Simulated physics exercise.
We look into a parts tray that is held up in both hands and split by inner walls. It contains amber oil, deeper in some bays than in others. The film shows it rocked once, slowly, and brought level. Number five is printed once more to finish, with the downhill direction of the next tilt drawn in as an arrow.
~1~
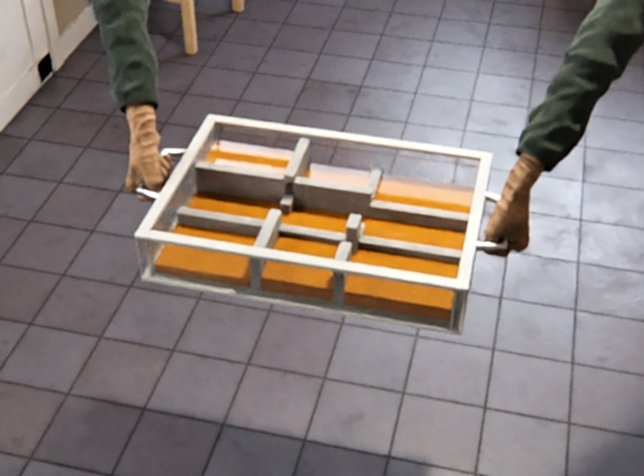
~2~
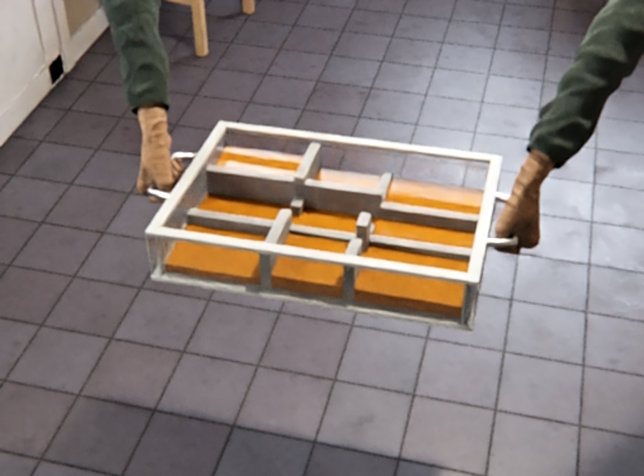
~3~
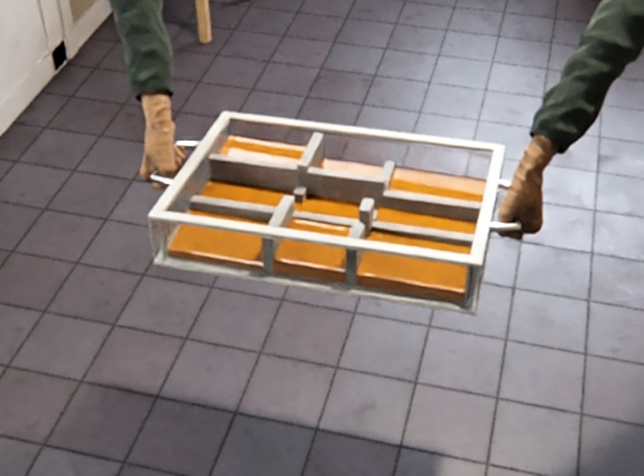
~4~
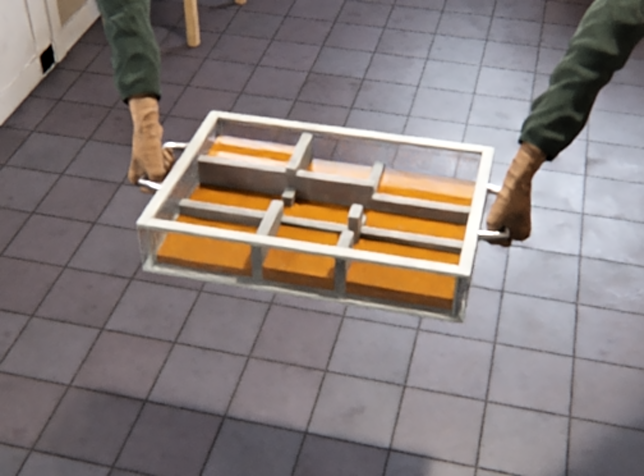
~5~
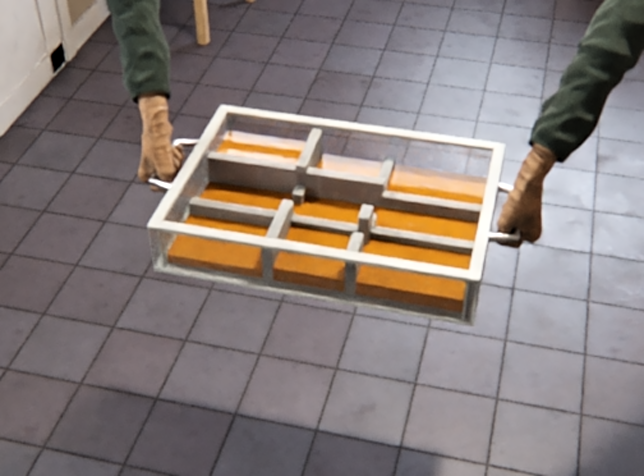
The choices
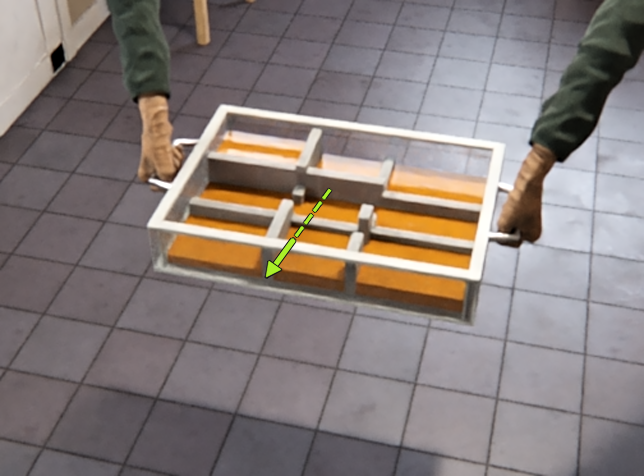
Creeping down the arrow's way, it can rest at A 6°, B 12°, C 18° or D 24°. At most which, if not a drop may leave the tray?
D is the one.
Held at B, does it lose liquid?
No.
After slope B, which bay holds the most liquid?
It is the back left one.
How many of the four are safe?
All four.
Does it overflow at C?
No, not at all.
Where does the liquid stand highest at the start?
The back left bay.
The tray is level; deepest in the back left bay, at (252, 163), shallowest in the centre right.
Tipped about 3° down to the back; no wall is crossed.
Tipped about 5° down to the back; no wall is crossed.
Tipped about 3° down to the back; no wall is crossed.
The tray is level; deepest in the back left bay, at (264, 154), shallowest in the centre left.
The arrow ends at (269, 272).
With A, nothing spills; the back left bay holds the most.
With B, nothing spills; the back left bay holds the most.
With C, nothing spills; the back left bay holds the most.
With D, nothing spills; the front left bay holds the most.
